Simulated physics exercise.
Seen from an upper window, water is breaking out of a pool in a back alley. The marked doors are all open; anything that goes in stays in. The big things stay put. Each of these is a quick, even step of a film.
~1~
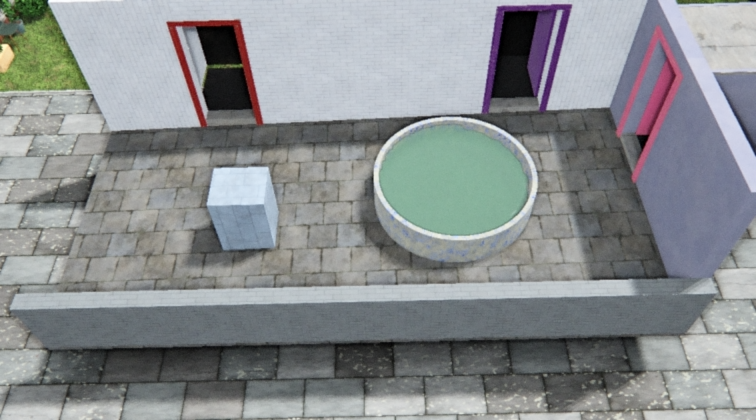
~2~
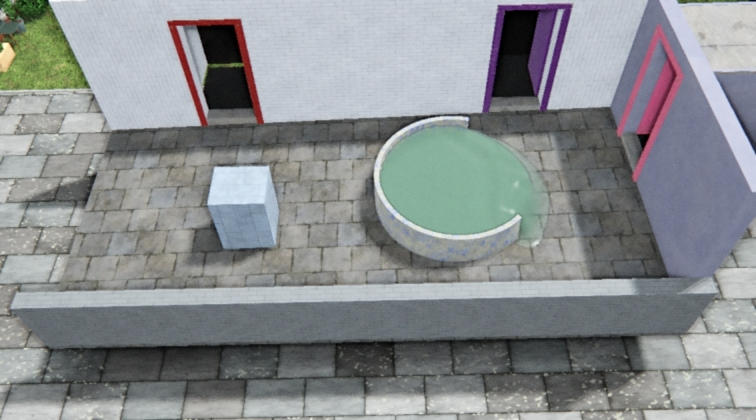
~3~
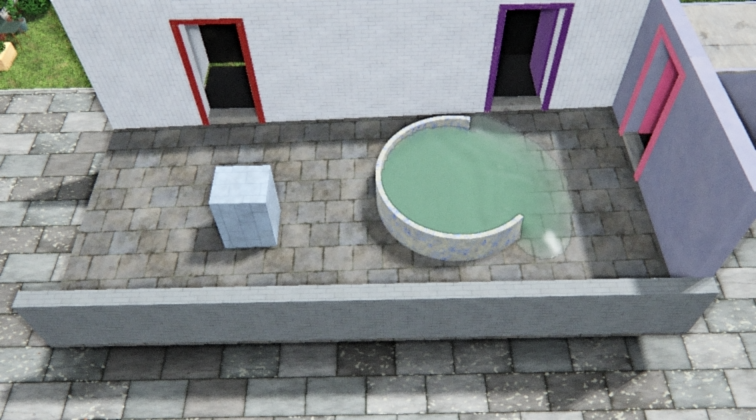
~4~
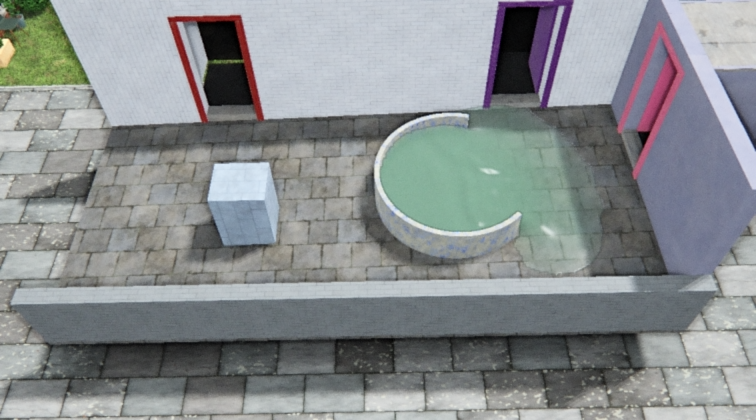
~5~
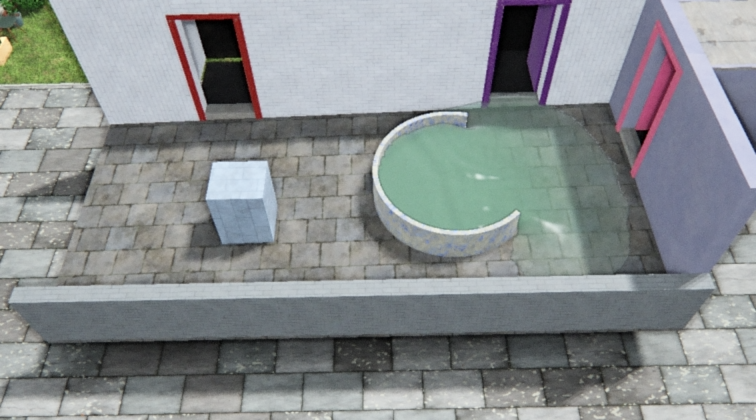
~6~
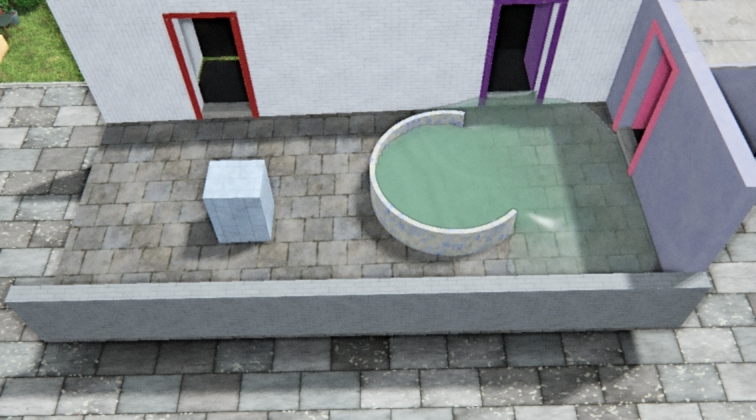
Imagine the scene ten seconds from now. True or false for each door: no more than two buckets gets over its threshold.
The pink door - false; the red door - true; the purple door - false.
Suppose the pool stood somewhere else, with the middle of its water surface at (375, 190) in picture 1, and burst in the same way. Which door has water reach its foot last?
It's the red-painted one, as it turns out.
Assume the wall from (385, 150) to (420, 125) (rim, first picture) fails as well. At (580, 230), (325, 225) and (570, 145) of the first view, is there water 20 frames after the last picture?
Bone-dry, bone-dry, submerged.
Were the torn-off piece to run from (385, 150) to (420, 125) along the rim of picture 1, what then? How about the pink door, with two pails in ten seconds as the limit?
Pink: Remains below.
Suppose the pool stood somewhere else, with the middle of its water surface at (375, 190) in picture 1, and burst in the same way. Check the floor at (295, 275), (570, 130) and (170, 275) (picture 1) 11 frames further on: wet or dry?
The three spots read left dry, swamped, left dry.
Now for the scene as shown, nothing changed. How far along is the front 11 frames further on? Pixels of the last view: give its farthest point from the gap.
Somewhere near (328, 119).
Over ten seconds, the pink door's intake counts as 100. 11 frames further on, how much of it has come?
I make it 35 per cent.
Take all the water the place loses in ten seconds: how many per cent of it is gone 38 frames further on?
I'd estimate some 35 per cent.
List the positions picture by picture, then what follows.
The first picture shows still water in the round tank at (455, 177).
In the second picture, the front is at a hidden place, out from the gap at (522, 174).
In the third picture, water pours out at (524, 175) and has run to a hidden place.
In the fourth picture, the front is at (456, 112), out from the gap at (522, 173).
In the fifth picture, the front is at a hidden place, out from the gap at (520, 172).
In the sixth picture, the front is at (646, 266), out from the gap at (517, 171).
A moment on, water covers 30 % of the floor; the pink door under two buckets in, the red door not reached, the purple door over two buckets in.
Next, water covers 30 % of the floor; the pink door over two buckets in, the red door not reached, the purple door over two buckets in.
Then, water covers 40 % of the floor; the pink door far over two buckets in, the red door not reached, the purple door over two buckets in.
Later, water covers 75 % of the floor; the pink door far over two buckets in, the red door wet at the sill, nothing in, the purple door far over two buckets in.
In the end, water covers 85 % of the floor; the pink door far over two buckets in, the red door wet at the sill, nothing in, the purple door far over two buckets in.
